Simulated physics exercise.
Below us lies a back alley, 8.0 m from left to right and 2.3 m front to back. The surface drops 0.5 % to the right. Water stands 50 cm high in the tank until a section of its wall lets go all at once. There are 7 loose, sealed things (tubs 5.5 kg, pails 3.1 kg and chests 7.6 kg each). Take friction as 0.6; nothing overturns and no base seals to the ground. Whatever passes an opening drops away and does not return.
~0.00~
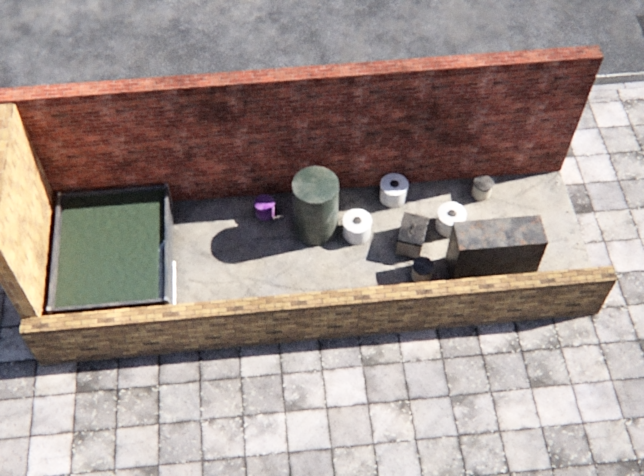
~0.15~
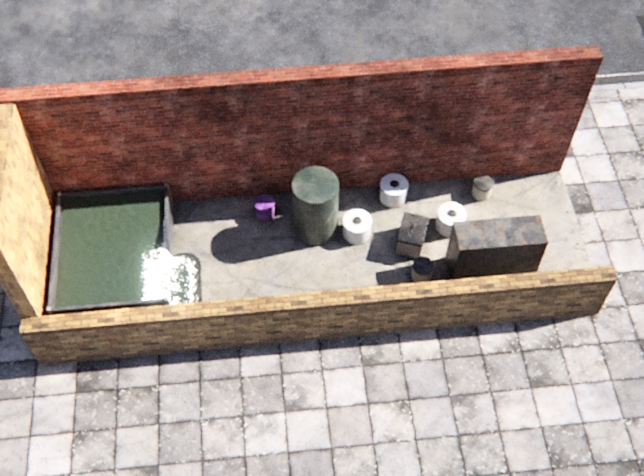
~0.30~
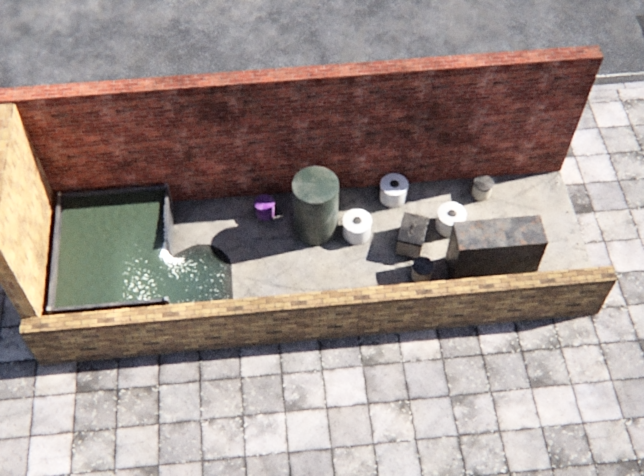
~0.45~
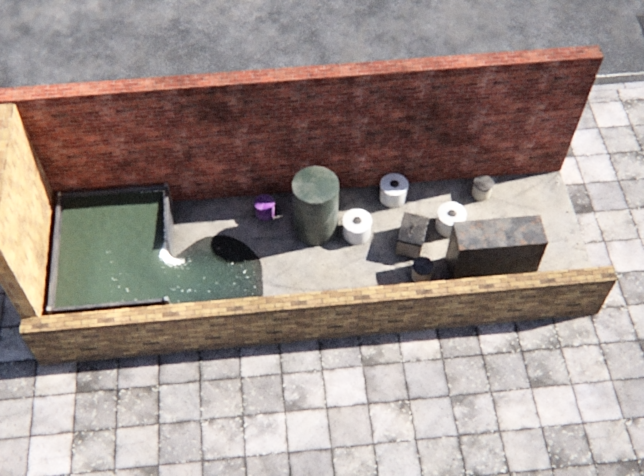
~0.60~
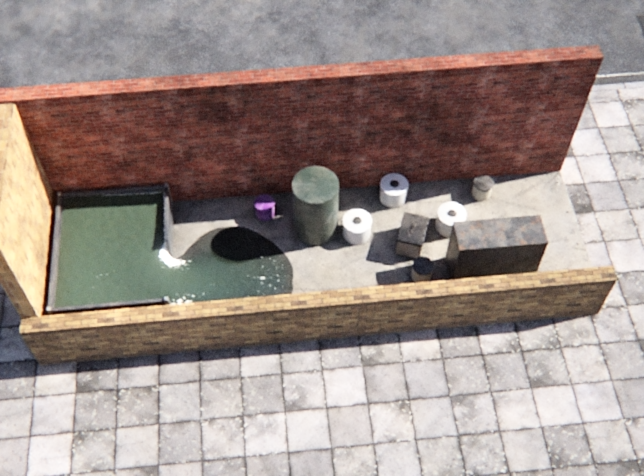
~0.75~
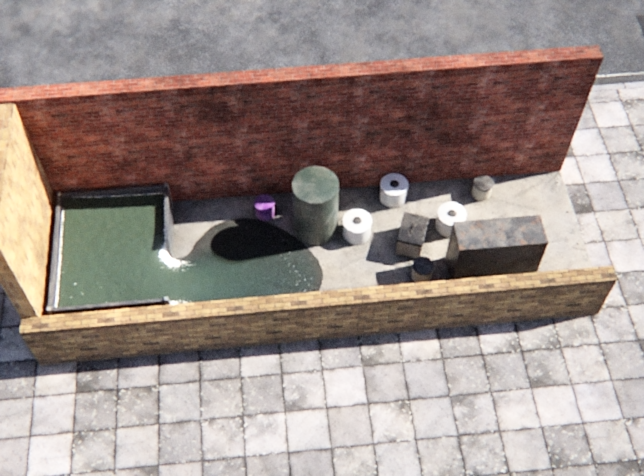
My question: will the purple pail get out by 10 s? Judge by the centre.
The purple pail is kept in.
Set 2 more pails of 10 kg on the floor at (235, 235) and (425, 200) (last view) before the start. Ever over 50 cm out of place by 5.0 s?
In turn: Under, short of it.
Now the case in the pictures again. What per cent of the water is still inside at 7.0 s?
About 68 per cent.
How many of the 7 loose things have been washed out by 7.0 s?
I count 4.
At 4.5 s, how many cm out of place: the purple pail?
Roughly 100 cm by then.
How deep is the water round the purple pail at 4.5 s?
About 3 cm.
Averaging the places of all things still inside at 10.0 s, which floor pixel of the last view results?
Around (340, 213).
After 2.0 s the purple pail is near (263, 201), 0.0 m from its start, aground; 0 of 7 are out; 1 afloat.
After 4.5 s the purple pail is near (200, 208), 1.0 m from its start, aground; 2 of 7 are out; 4 afloat.
After 7.0 s the purple pail is near (192, 211), 1.1 m from its start, afloat; 4 of 7 are out; 3 afloat.
After 10.0 s the purple pail is near (188, 223), 1.2 m from its start, aground; 5 of 7 are out; 1 afloat.
